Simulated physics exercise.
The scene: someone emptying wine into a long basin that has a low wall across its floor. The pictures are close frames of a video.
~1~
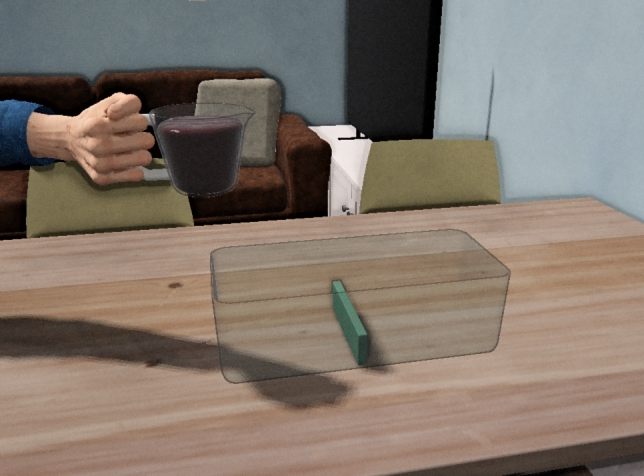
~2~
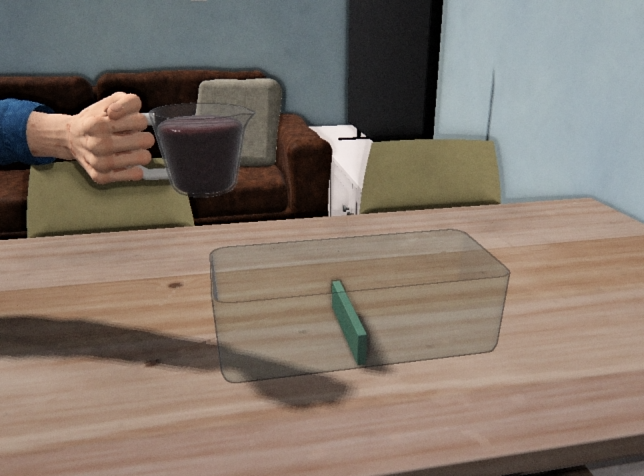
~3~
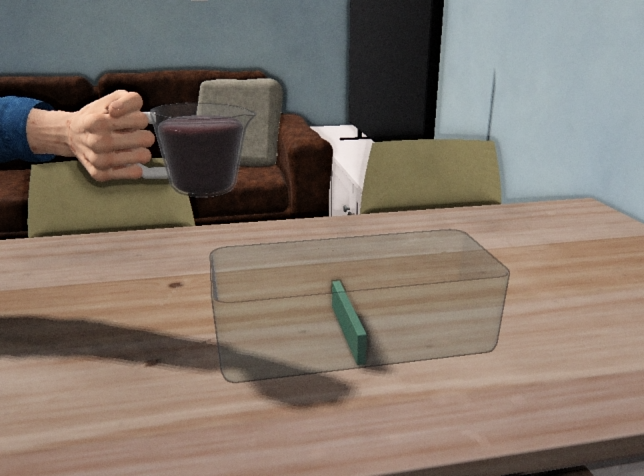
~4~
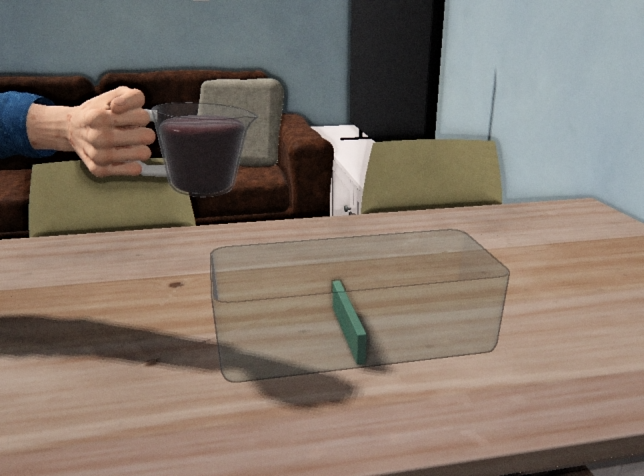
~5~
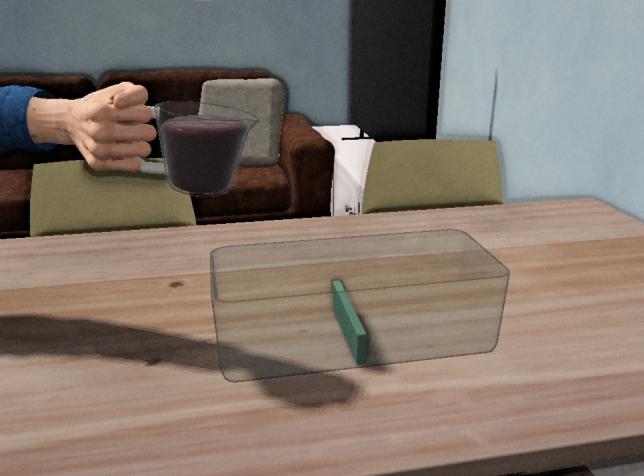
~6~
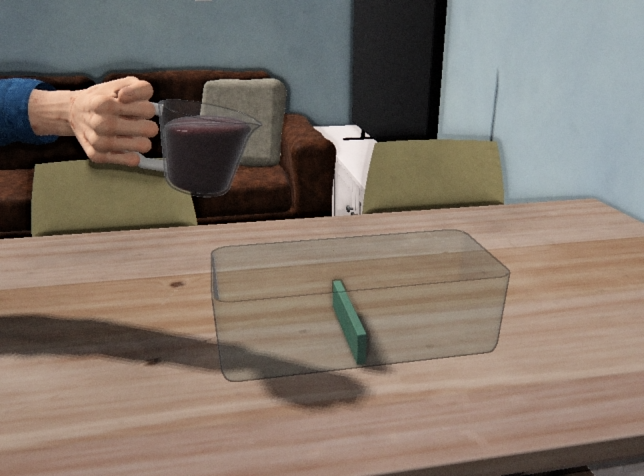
In the video, a hand holds a clear cup of dark wine above a wooden table, left of a long transparent basin with a low green wall across its floor, and gradually tilts the cup slightly to the right.
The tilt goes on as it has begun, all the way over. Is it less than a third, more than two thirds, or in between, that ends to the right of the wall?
It comes to less than a third.
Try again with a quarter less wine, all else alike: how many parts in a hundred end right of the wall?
Close to 5 per cent.
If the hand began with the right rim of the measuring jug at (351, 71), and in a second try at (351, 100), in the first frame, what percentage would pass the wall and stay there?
The first gives 90 %, the second 90 %.
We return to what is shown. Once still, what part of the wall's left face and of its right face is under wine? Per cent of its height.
Left about 30, right about 0.
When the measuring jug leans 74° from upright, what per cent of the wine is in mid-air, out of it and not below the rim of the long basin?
Near 30 %.
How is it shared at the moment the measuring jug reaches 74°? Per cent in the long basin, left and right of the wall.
The left part 15 per cent, the right part 0.
A moment on, the measuring jug is tipped part way and 58 per cent is still to pour, 13 is left of the wall and 0 right of it.
Next, the measuring jug is tipped right over and 3 per cent is still to pour, 83 is left of the wall and 2 right of it.
Then the measuring jug is tipped right over and 0 per cent is still to pour, 91 is left of the wall and 6 right of it.
Later the measuring jug is tipped right over and 0 per cent is still to pour, 91 is left of the wall and 6 right of it.
Finally, 91 per cent lies left of the wall, 6 right of it and 3 outside.
